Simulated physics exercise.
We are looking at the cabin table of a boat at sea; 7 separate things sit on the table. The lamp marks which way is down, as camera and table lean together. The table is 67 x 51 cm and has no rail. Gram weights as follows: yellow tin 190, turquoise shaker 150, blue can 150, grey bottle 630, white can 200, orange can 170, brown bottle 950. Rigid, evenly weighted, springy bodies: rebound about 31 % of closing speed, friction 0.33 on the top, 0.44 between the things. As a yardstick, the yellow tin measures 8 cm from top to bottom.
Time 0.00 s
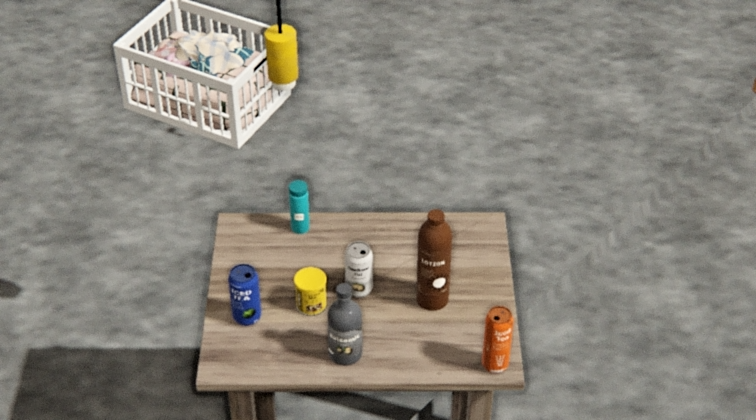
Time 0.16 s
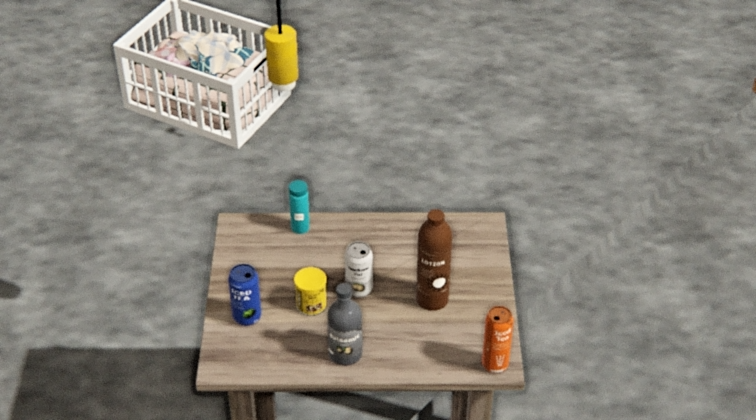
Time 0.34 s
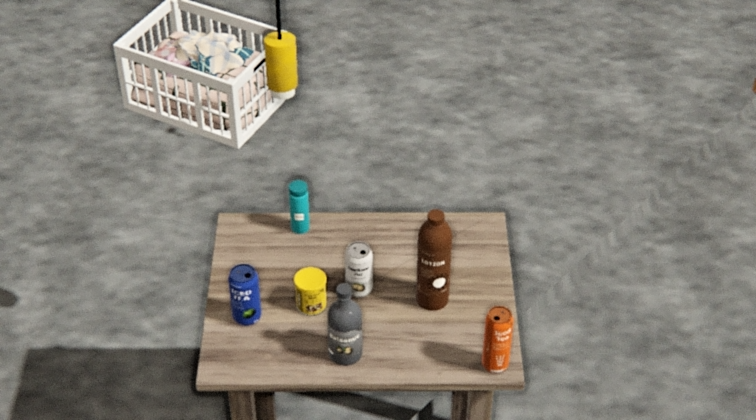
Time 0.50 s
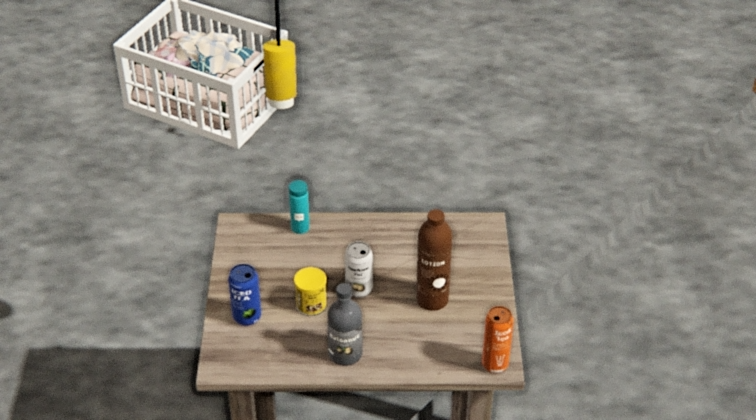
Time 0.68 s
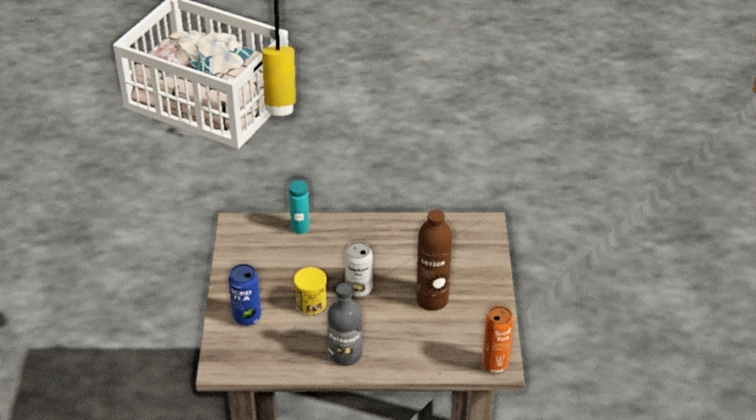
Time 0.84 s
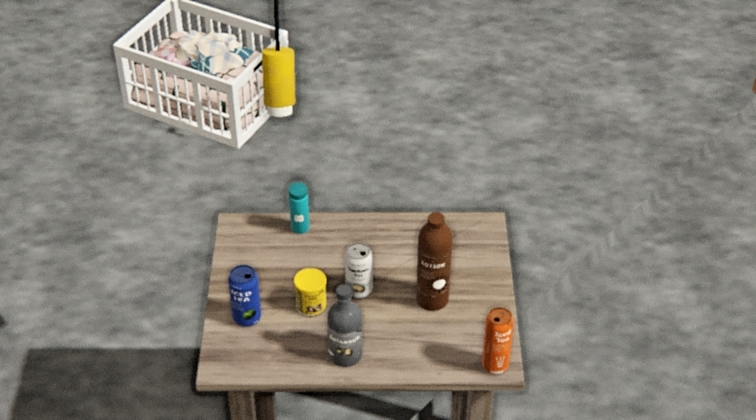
Yellow cylinder hanging on a cord shifting slightly beside a white basket, while cans and bottles stay in place on a wooden table.
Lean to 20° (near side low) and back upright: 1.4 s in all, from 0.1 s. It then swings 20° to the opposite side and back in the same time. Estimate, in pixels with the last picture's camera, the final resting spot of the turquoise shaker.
Estimated resting spot: (298, 256).
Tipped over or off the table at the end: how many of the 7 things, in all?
Total: 2.
By 1.14 s, floor tilted 10°, near side down; turquoise shaker on its side near (298, 253); brown bottle rocked 28° off its seat.
By 1.34 s, floor tilted 2°, near side down; turquoise shaker on its side near (298, 261); brown bottle on its side.
When it is over (3.4 s), lying over on the table, turquoise shaker and brown bottle; the other 5 within 5 cm of the start. End places, in pixels of the last picture, turquoise shaker near (298, 256).
